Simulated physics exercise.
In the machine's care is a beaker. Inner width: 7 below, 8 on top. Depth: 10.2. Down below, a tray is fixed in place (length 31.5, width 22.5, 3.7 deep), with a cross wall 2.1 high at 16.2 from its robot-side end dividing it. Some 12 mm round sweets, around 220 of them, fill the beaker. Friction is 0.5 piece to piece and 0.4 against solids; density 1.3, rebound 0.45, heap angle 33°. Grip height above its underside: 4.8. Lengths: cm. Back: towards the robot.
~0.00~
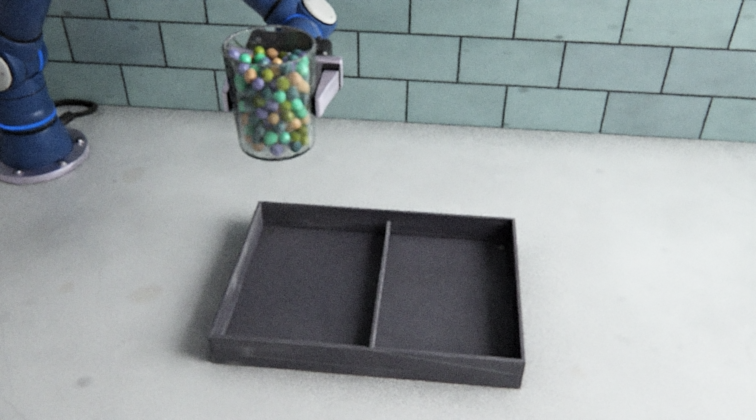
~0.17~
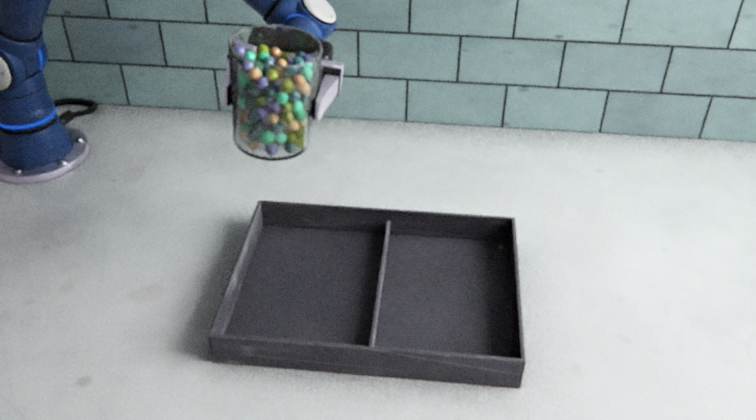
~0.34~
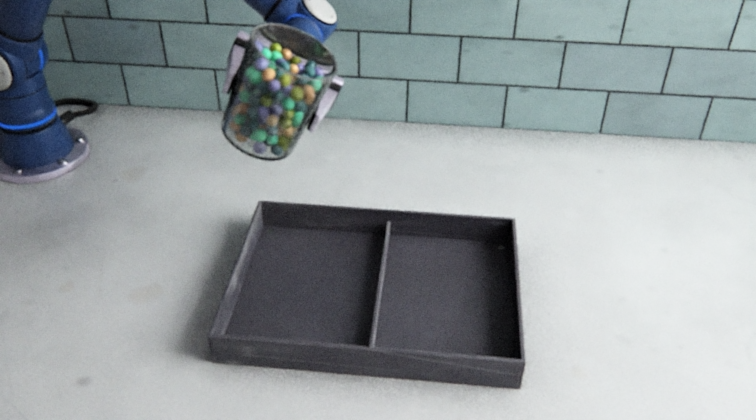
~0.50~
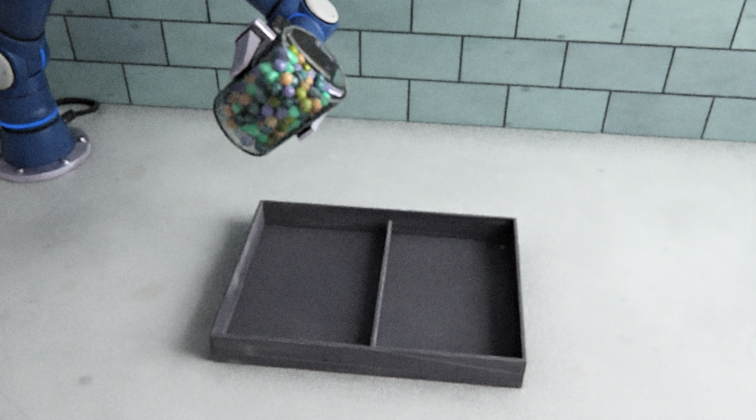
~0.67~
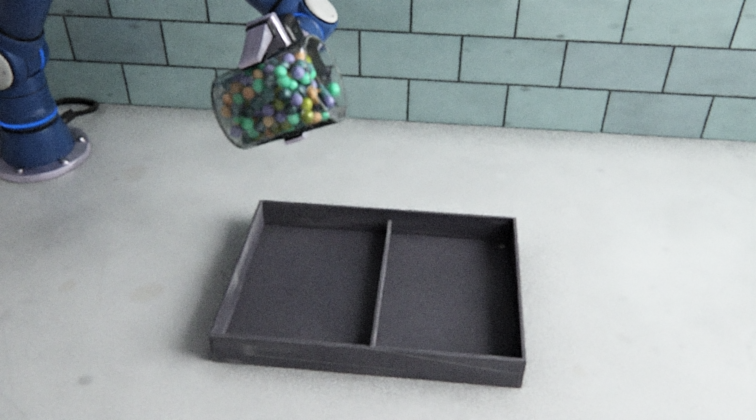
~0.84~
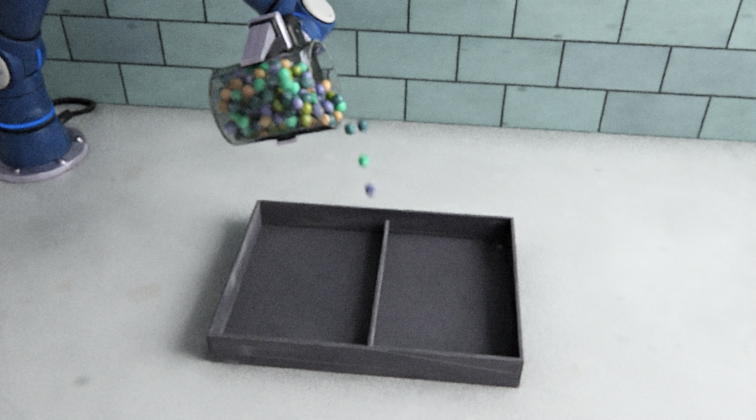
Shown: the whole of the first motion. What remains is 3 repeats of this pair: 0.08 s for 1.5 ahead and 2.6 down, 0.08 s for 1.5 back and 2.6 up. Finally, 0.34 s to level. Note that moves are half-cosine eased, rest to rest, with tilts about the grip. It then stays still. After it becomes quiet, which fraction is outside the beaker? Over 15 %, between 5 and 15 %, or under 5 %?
Over 15 %.
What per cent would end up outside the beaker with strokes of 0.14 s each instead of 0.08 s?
About 5 per cent in that case.
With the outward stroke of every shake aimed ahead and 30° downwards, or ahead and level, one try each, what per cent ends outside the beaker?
Try one gives about 30 in a hundred, try two about 55 in a hundred.
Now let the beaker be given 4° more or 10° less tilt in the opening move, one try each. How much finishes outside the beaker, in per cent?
About 25 and 10 %.
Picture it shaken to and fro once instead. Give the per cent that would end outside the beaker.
It would come to about 10 %.
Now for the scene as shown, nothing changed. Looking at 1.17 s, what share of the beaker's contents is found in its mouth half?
Something near 45 per cent is there.
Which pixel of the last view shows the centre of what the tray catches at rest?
Centre estimate: Around (457, 293).
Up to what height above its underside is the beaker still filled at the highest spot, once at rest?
Height at rest: About 9.0 centimetres.
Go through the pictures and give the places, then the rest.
The first picture shows the beaker middle at (273, 96), level; upper third of the load around (270, 75), from x 235 to 305, top at y 50; 217 in the beaker.
The second picture shows the beaker middle at (274, 95), tilted 7° forward; upper third of the load around (272, 74), from x 240 to 310, top at y 50.
The third picture shows the beaker middle at (275, 96), tilted 25° forward; upper third of the load around (275, 76), from x 235 to 320, top at y 45.
The fourth picture shows the beaker middle at (278, 96), tilted 47° forward; upper third of the load around (281, 77), from x 230 to 325, top at y 50.
The fifth picture shows the beaker middle at (278, 97), tilted 65° forward; upper third of the load around (280, 80), from x 225 to 335, top at y 55.
The sixth picture shows the beaker middle at (275, 97), tilted 72° forward; upper third of the load around (271, 83), from x 225 to 370, top at y 65; 213 in the beaker, 4 in flight or on a rim.
After 1.17 s, tilted 72° forward, highest piece 28 above the table; 197 in the beaker, 6 in the far-side part, 1 in the robot-side part, 13 in flight or on a rim.
After 1.50 s, tilted 34° forward, highest piece 29 above the table; 168 in the beaker, 30 in the far-side part, 3 in the robot-side part, 1 on the table or floor, 15 in flight or on a rim.
After 1.86 s, level, highest piece 30 above the table; 168 in the beaker, 42 in the far-side part, 4 in the robot-side part, 3 on the table or floor.
After 2.91 s, level, highest piece 30 above the table; 168 in the beaker, 42 in the far-side part, 4 in the robot-side part, 3 on the table or floor.
In the end, 168 in the beaker, 42 in the far-side part, 4 in the robot-side part, 3 on the table or floor. That is 23 % outside the beaker.
